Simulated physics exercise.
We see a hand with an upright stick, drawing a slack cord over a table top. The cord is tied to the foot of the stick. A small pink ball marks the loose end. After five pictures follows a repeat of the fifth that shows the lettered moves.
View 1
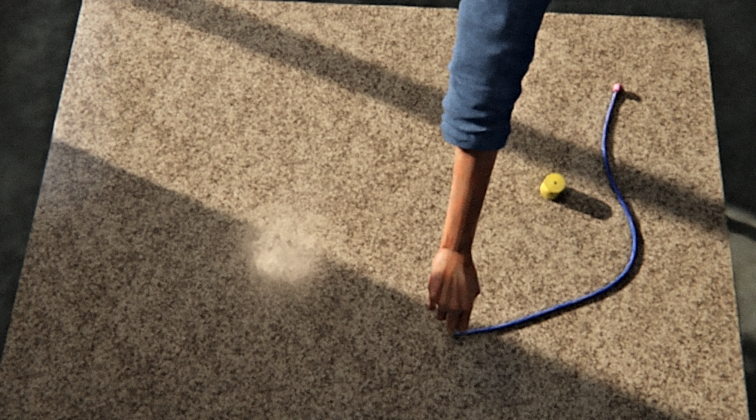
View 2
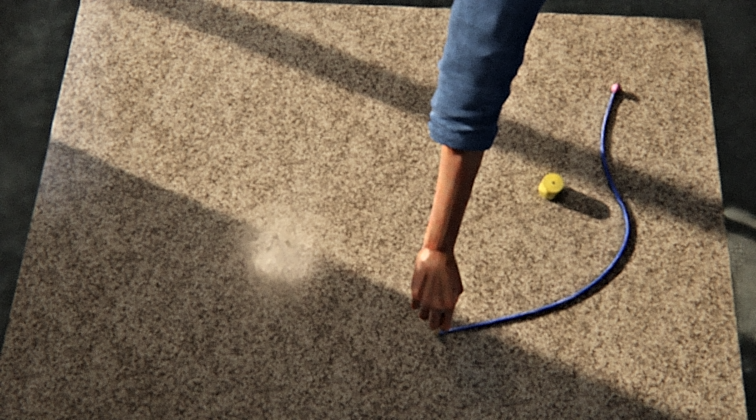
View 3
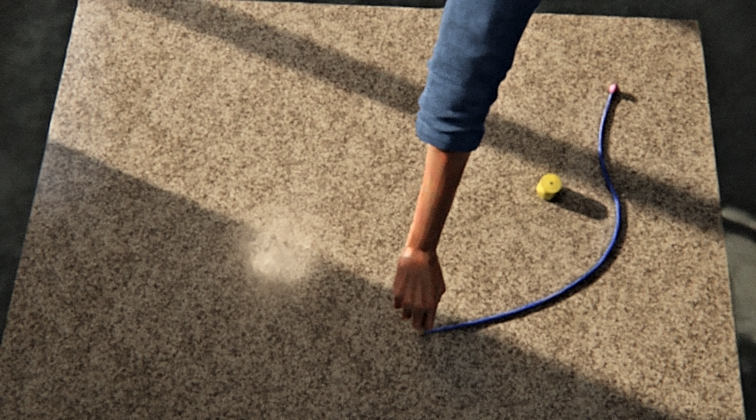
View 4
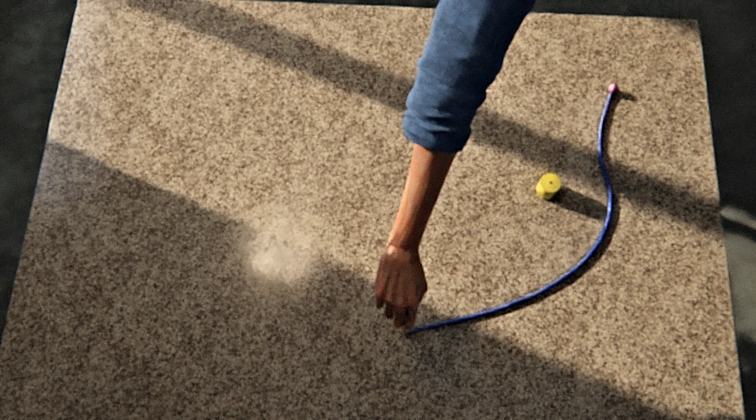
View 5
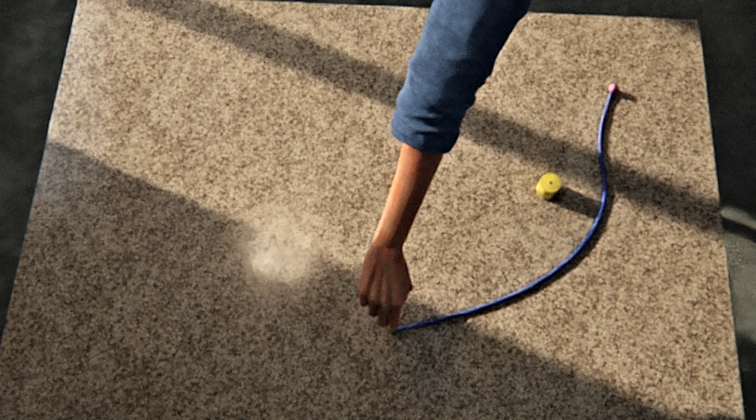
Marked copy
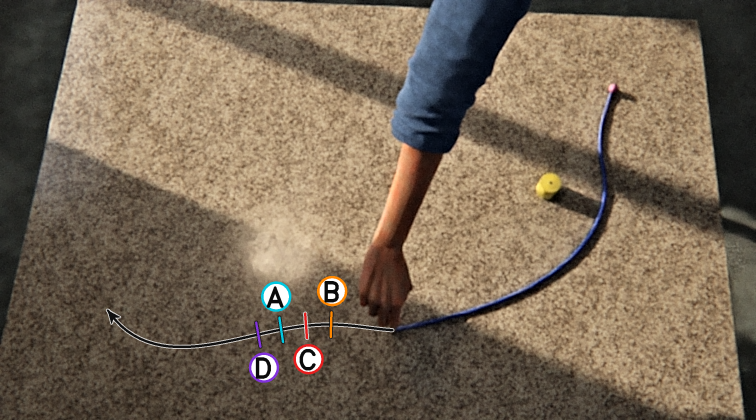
A hand dragging one end of a slack blue cord leftward across a speckled table top, beside a small yellow pot.
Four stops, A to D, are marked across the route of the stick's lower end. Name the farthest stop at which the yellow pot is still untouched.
It should halt at C.
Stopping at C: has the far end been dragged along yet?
By then, yes.
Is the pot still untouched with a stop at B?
Yes.
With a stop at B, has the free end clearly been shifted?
Yes.
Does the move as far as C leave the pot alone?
Yes.
On the copy, A at (281, 330); B at (331, 324); C at (306, 326); D at (258, 335); the route from (392, 330) via (239, 339) to (108, 310).
On C. First, foot of the stick (362, 327), middle of the cord (547, 249), free end (612, 93).
Then, foot of the stick (333, 325), middle of the cord (521, 248), free end (609, 103).
Finally, foot of the stick (306, 326), middle of the cord (495, 249), free end (606, 117); nothing has been touched.
By contrast, A brings the cord against the pot; B is safe but short; D brings the cord against the pot.
